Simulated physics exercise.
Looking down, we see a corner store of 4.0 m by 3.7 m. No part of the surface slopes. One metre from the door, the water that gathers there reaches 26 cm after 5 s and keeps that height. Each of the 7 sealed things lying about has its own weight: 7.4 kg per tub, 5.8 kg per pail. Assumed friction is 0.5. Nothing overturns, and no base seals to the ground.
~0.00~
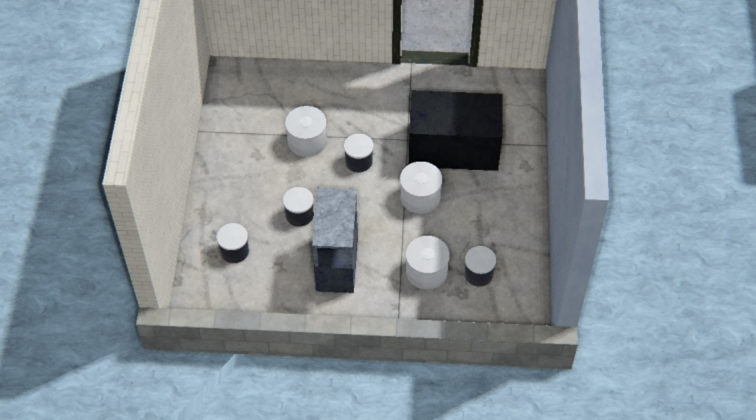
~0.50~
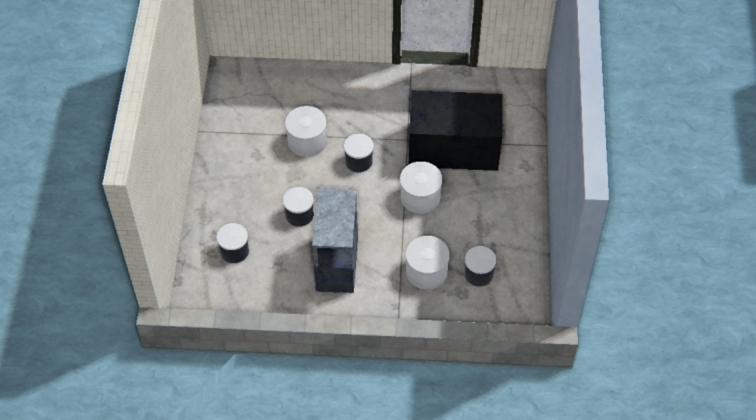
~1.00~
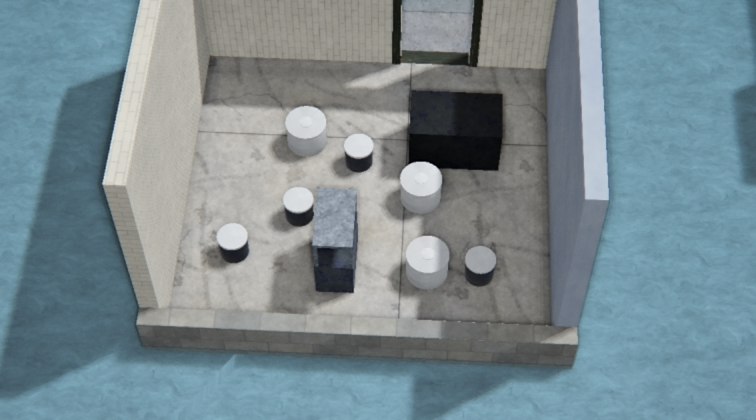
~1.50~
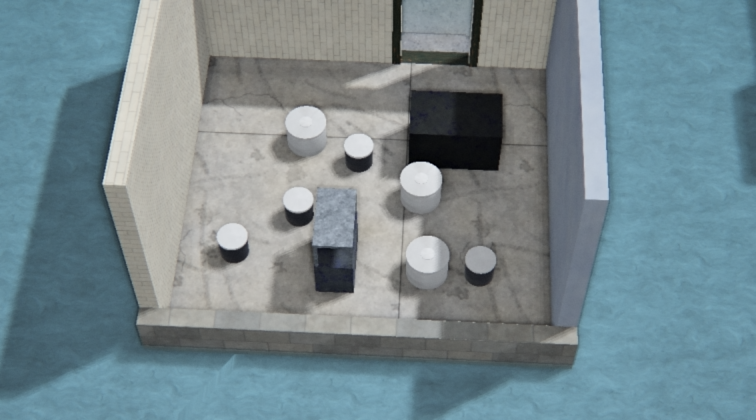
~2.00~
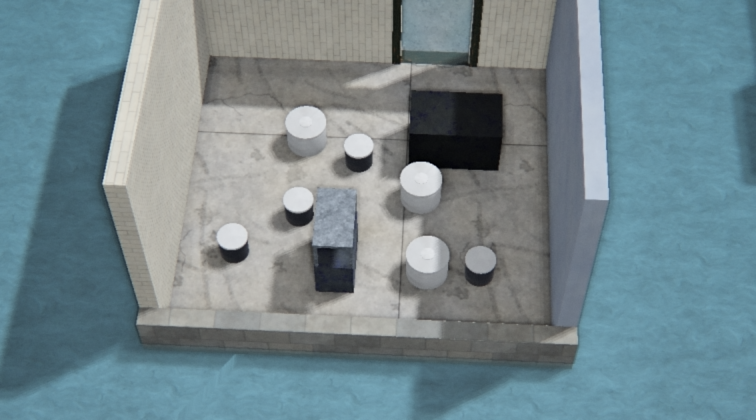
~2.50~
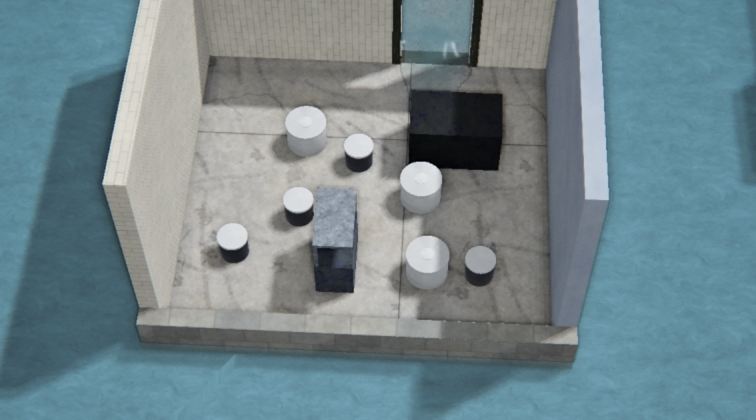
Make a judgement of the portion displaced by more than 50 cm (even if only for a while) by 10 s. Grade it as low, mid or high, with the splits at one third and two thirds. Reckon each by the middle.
Grade: Low, under a third.
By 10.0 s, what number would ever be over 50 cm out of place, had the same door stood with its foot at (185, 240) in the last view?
Then 6 of them would.
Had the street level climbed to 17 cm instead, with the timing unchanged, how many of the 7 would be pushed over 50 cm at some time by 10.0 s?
The count would be 1.
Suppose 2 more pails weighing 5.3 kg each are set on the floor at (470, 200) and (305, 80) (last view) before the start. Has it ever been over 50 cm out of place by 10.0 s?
Inside the limit, then above the limit.
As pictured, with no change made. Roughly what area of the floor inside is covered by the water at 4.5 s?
I'd estimate close to 3.5 m2.
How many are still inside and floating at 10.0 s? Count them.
Of them, 2.
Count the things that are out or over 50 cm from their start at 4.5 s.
0.
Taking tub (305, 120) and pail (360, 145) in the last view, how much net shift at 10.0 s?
They sit 140 cm and 60 cm away, in the order given.
After 3.5 s 0 of 7 are over 50 cm from their spots; 0 afloat.
After 4.5 s 0 of 7 are over 50 cm from their spots; 0 afloat.
After 7.0 s 1 of 7 are over 50 cm from their spots; 0 afloat.
After 10.0 s 2 of 7 are over 50 cm from their spots, and 2 have been at some point; 2 afloat.
